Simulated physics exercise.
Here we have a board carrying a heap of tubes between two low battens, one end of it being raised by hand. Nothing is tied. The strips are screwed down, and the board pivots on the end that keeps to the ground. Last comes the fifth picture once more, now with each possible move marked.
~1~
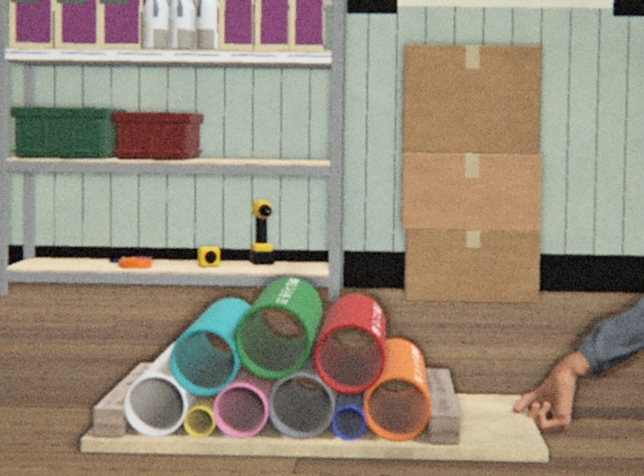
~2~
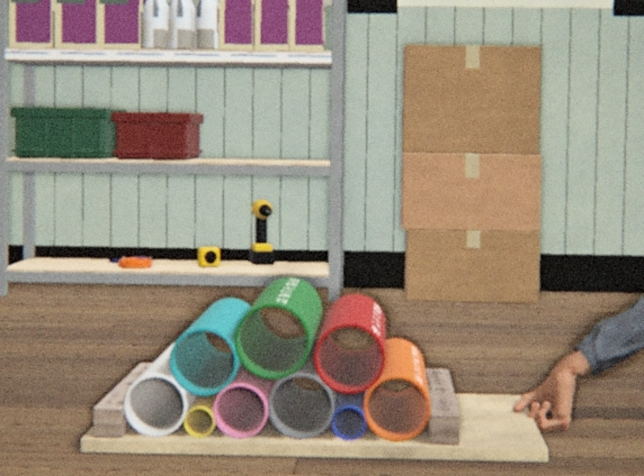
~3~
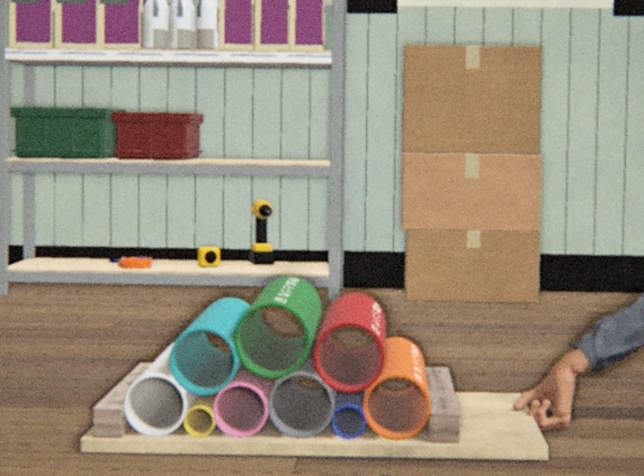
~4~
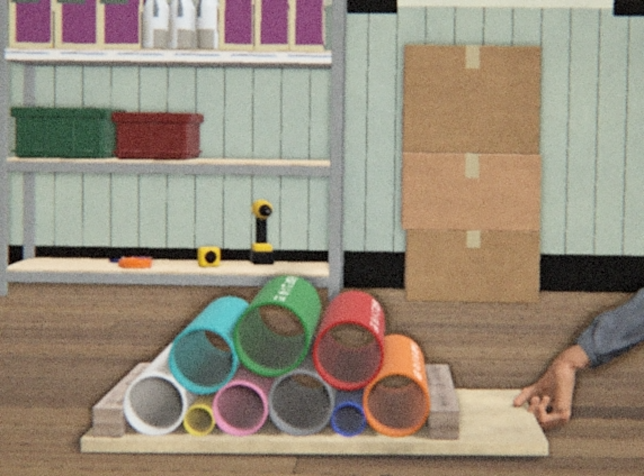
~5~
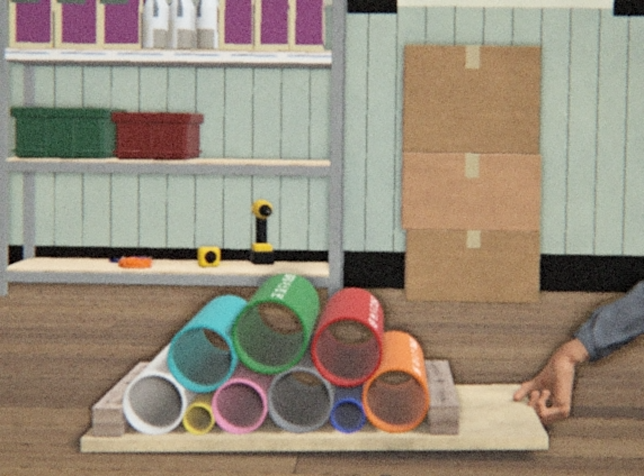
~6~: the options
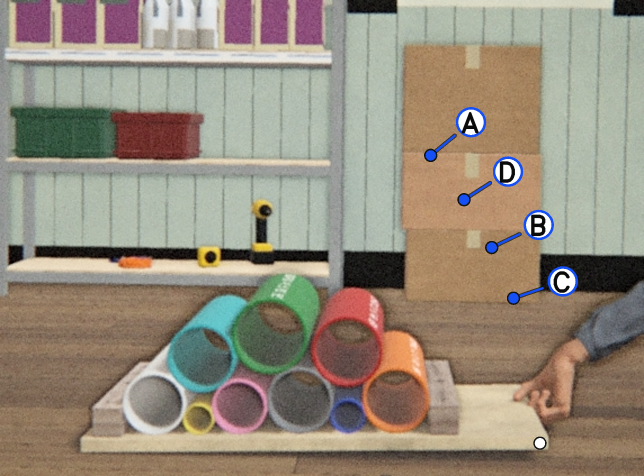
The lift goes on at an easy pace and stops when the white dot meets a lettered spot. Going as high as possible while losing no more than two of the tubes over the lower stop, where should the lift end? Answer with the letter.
The last mark within the limit is A.
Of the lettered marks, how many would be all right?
Four of them.
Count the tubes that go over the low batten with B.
It comes to none.
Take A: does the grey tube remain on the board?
The grey tube: Yes.
On the marked copy, A at (431, 155); B at (492, 247); C at (514, 298); D at (464, 200); the white dot at (540, 443).
Taking A. A third of the way, board at 21°.
Two thirds of the way, board at 40°.
When it is over, board at 40°, two over the low batten (turquoise, green).
As for the rest, B none over the low batten; C none over the low batten; D none over the low batten.
